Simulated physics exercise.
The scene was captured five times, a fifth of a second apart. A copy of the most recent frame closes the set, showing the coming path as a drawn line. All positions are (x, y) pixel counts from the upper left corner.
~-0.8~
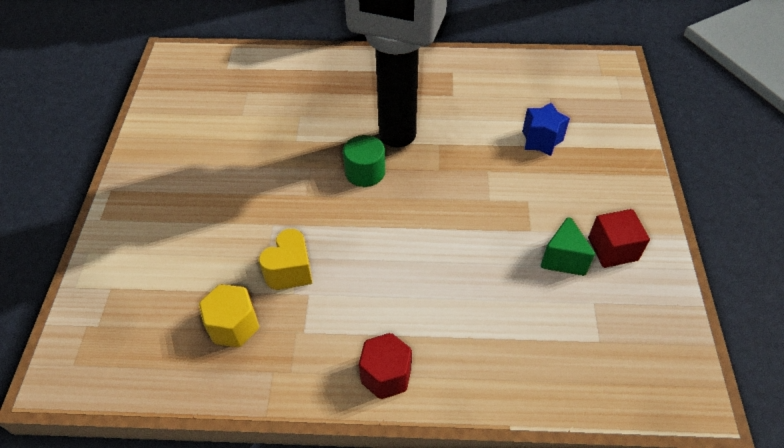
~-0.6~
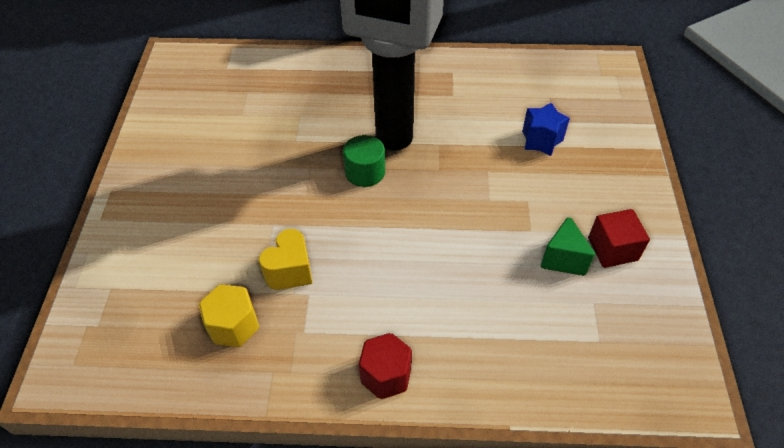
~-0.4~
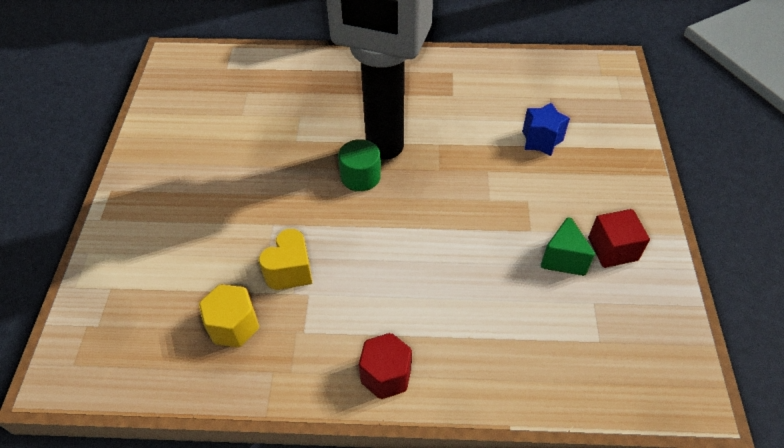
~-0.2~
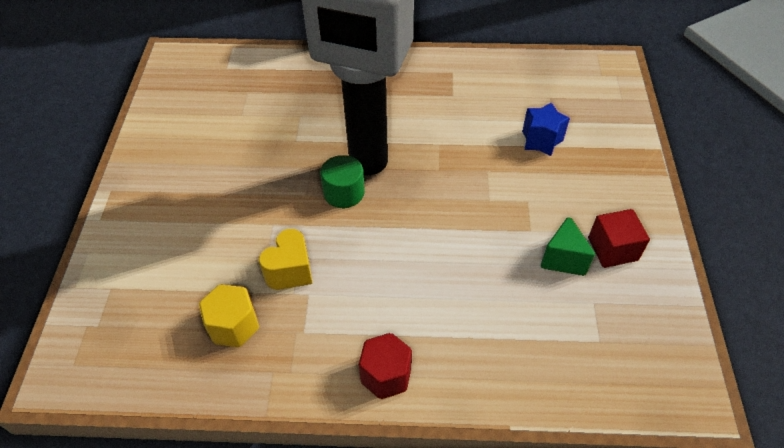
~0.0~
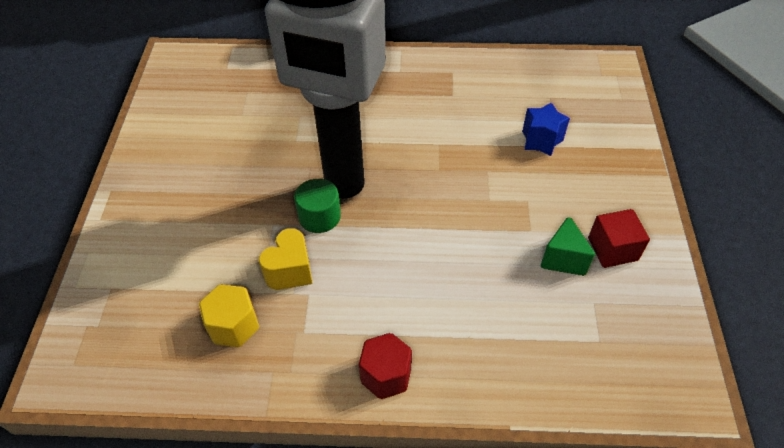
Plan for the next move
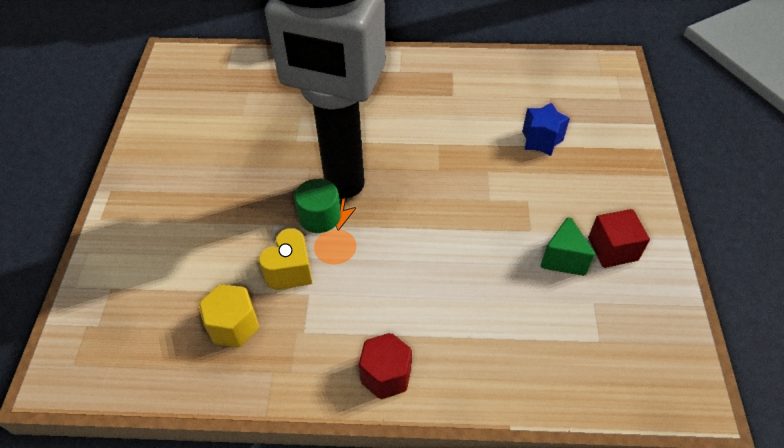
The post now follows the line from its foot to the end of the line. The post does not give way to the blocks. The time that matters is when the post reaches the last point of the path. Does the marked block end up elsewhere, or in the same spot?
It travels a centimetre or more.
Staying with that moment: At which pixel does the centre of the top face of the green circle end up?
In the picture, that point is around (287, 226).
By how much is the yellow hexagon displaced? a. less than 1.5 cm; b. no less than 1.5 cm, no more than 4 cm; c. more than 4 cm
My pick is a.
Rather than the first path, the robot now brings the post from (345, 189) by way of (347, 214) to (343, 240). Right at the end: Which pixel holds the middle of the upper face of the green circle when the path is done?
Final place: (296, 219).
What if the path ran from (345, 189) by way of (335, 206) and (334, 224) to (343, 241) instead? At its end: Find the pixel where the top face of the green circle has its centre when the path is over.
Just about (291, 223).
Drawn move, in a line from (345, 189) to (335, 247); the dot is on the yellow heart.
The first path, step by step. Halfway along, post at (340, 213); yellow heart at (281, 255), turned 15° anticlockwise; green circle at (298, 215).
At the end, post at (334, 241); yellow hexagon still; yellow heart at (270, 261), turned 50° anticlockwise; green circle at (287, 226).
